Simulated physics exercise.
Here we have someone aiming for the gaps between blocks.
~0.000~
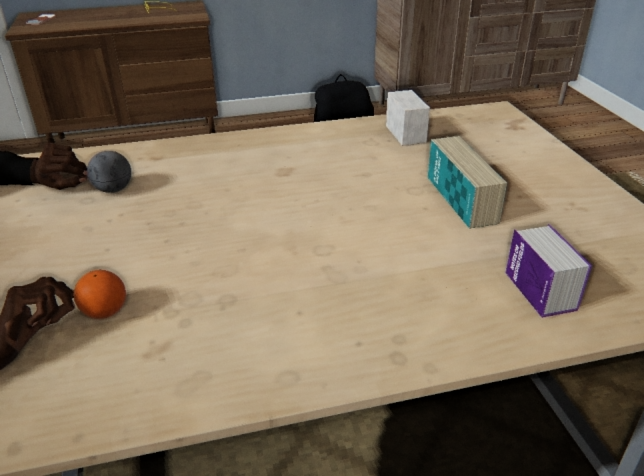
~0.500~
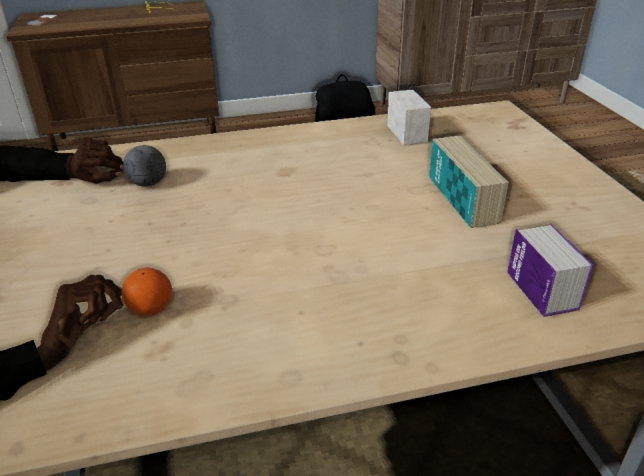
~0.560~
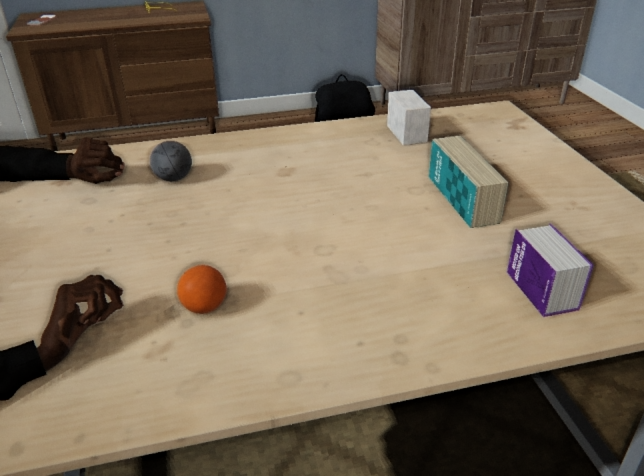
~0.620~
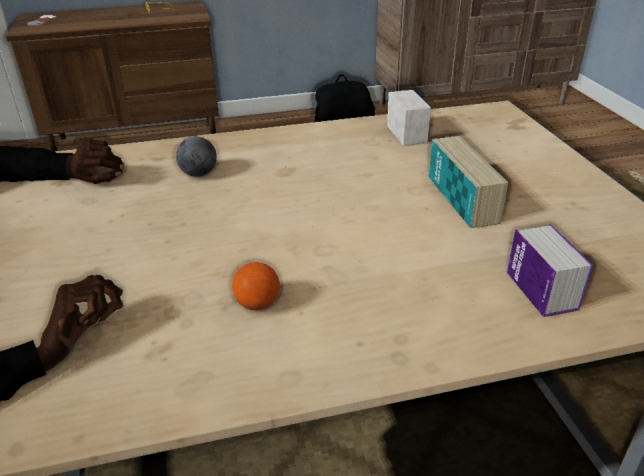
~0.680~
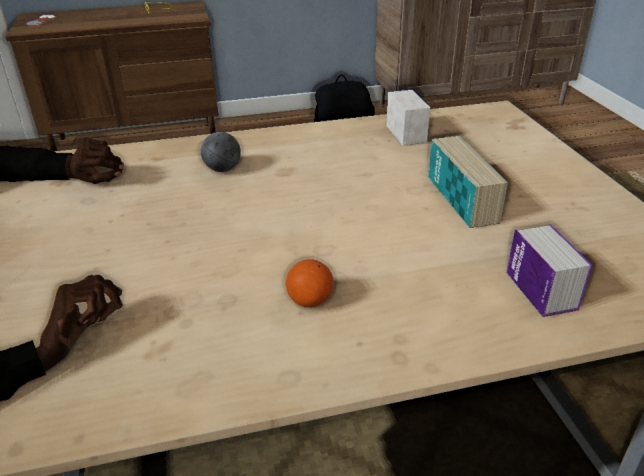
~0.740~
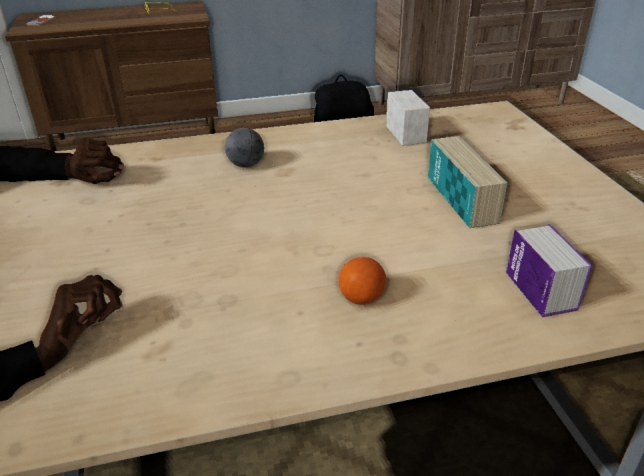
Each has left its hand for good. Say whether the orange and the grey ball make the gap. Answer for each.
As it turns out, the orange hits a block and the grey ball hits a block.
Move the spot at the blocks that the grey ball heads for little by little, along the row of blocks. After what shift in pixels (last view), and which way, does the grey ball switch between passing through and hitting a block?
About 20 pixels down.
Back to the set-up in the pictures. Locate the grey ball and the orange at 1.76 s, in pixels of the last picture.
The grey ball around (320, 118); the orange around (401, 372).
After 1.08 s, orange coming back near (471, 293); grey ball heading on near (370, 125).
After 1.76 s, orange coming back near (400, 372); grey ball coming back near (320, 118).
By the end (2.3 s), the orange is stopped; the grey ball is stopped.
